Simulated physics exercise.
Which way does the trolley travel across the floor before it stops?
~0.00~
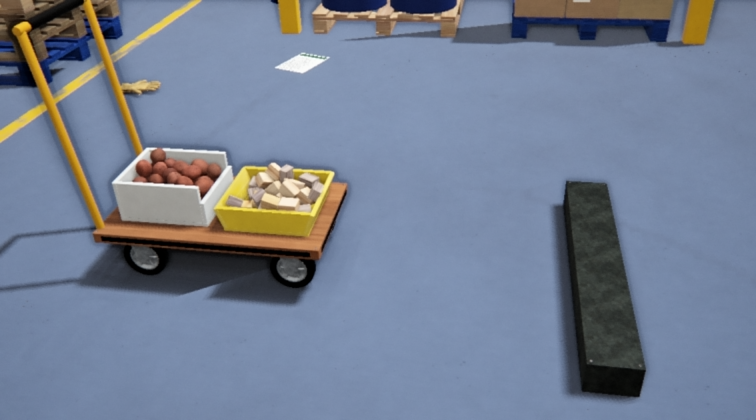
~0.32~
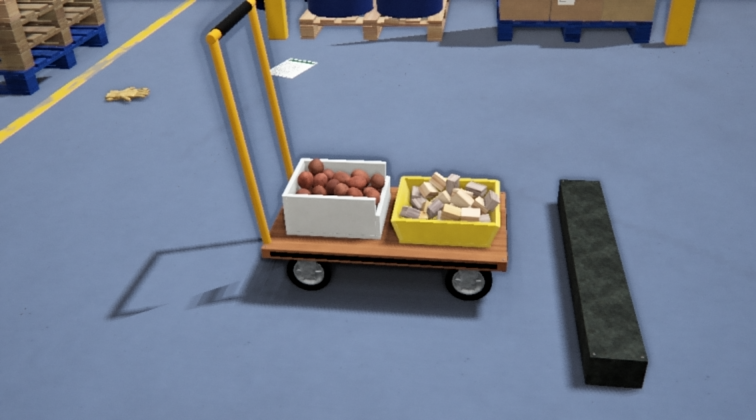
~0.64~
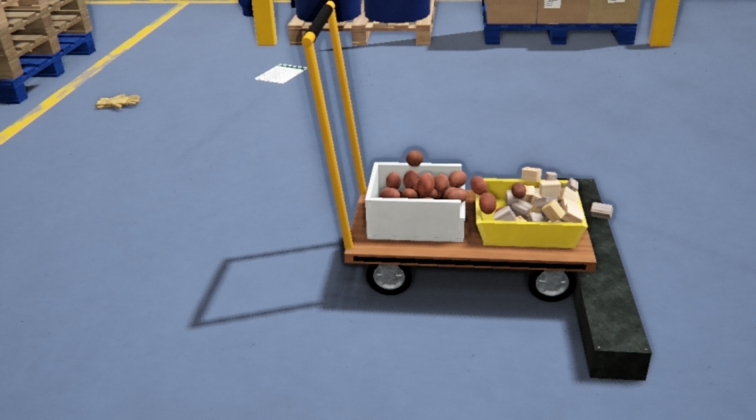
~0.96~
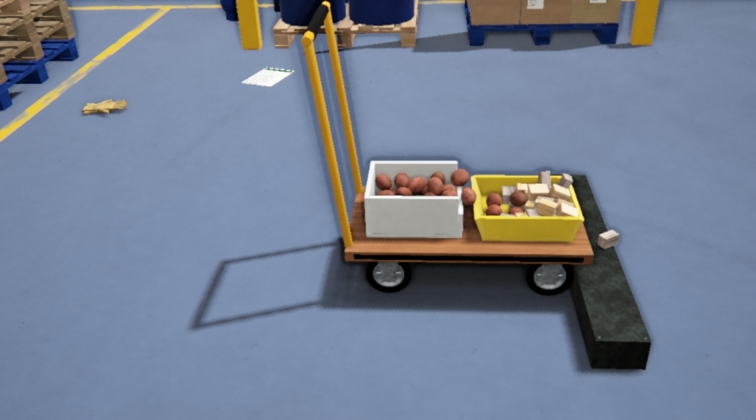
The trolley rolls to the right, towards the dark kerb.
